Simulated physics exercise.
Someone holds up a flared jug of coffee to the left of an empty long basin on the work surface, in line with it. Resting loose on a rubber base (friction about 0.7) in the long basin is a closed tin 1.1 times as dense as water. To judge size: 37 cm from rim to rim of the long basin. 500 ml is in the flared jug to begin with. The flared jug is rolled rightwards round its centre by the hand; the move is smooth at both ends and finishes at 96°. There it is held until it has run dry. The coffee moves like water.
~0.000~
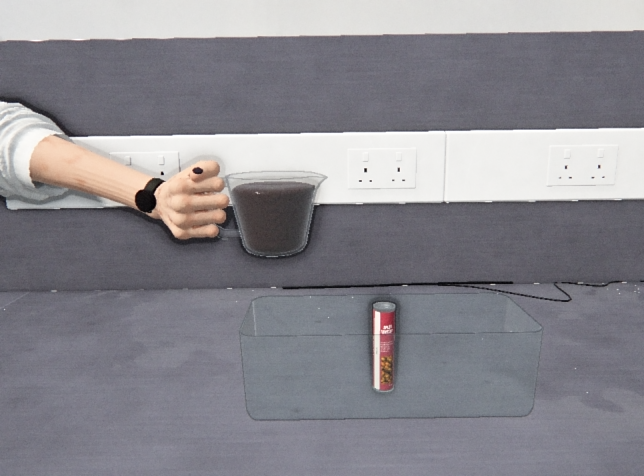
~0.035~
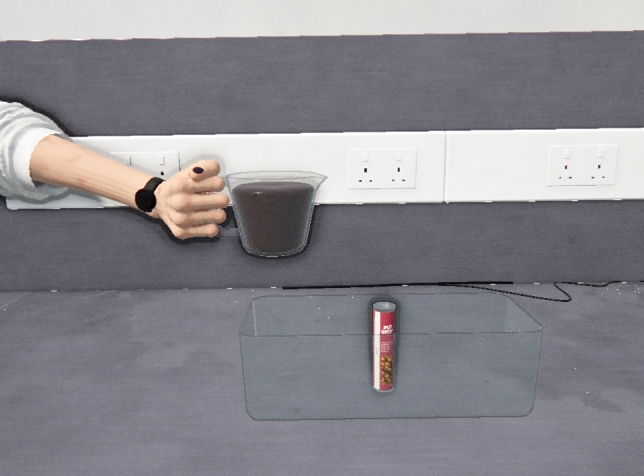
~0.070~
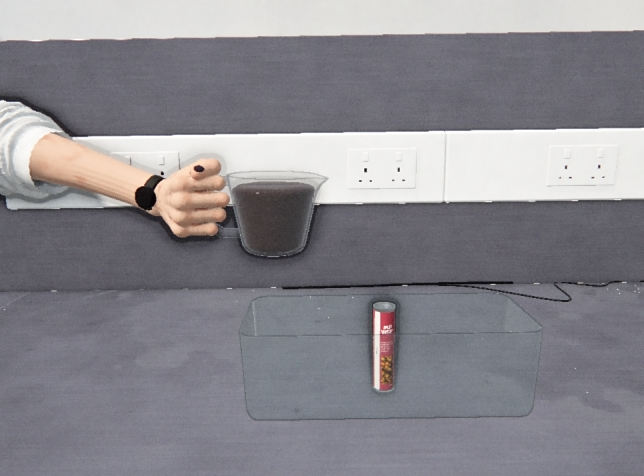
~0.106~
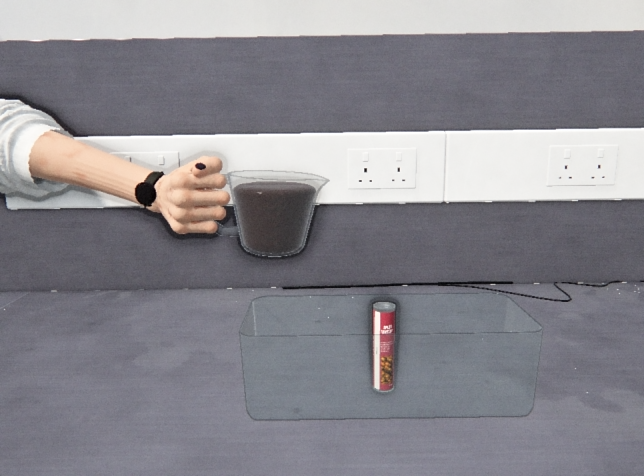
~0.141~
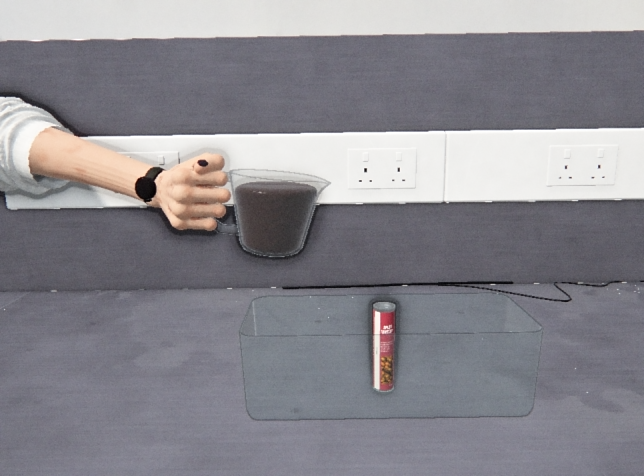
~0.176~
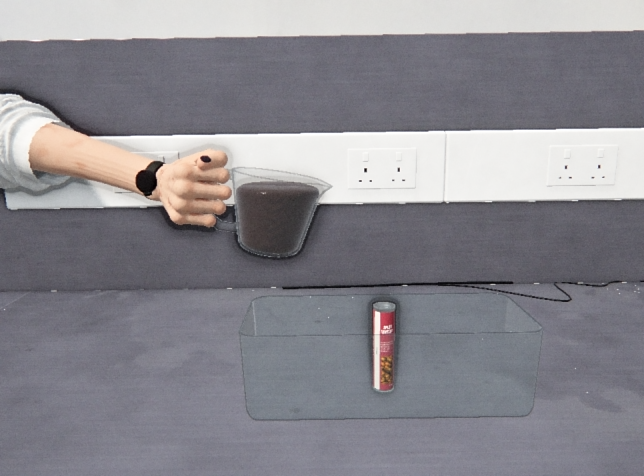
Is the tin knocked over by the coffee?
Yes, watch, it's going to go down.
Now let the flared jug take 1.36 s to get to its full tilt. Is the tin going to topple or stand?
In that case the tin overturns.
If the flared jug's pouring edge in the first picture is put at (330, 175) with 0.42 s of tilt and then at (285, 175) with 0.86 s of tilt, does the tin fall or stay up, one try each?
First it tips over; then it stays on its base.
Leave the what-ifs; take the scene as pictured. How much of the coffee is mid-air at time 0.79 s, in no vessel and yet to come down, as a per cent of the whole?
Estimate: About 18 in a hundred.
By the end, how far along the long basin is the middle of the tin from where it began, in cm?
8.0 cm.
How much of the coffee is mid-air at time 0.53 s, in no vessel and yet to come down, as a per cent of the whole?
Roughly 26 percent.
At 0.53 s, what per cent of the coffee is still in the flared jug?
Some 68 % of it is still there.
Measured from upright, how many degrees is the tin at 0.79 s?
About 5°.
Then, 0.53 s in, the tilt is 65° and 69 per cent is still to pour; the tin stands where it began.
Then, 0.79 s in, the tilt is 95° and 16 per cent is still to pour; the tin leans 7°.
Then, 1.06 s in, the tilt is 96° and 1 per cent is still to pour; the tin lies on its side.
Then, 1.36 s in, the tilt is 96° and 0 per cent is still to pour; the tin lies on its side.
Finally, the tin lies on its side.
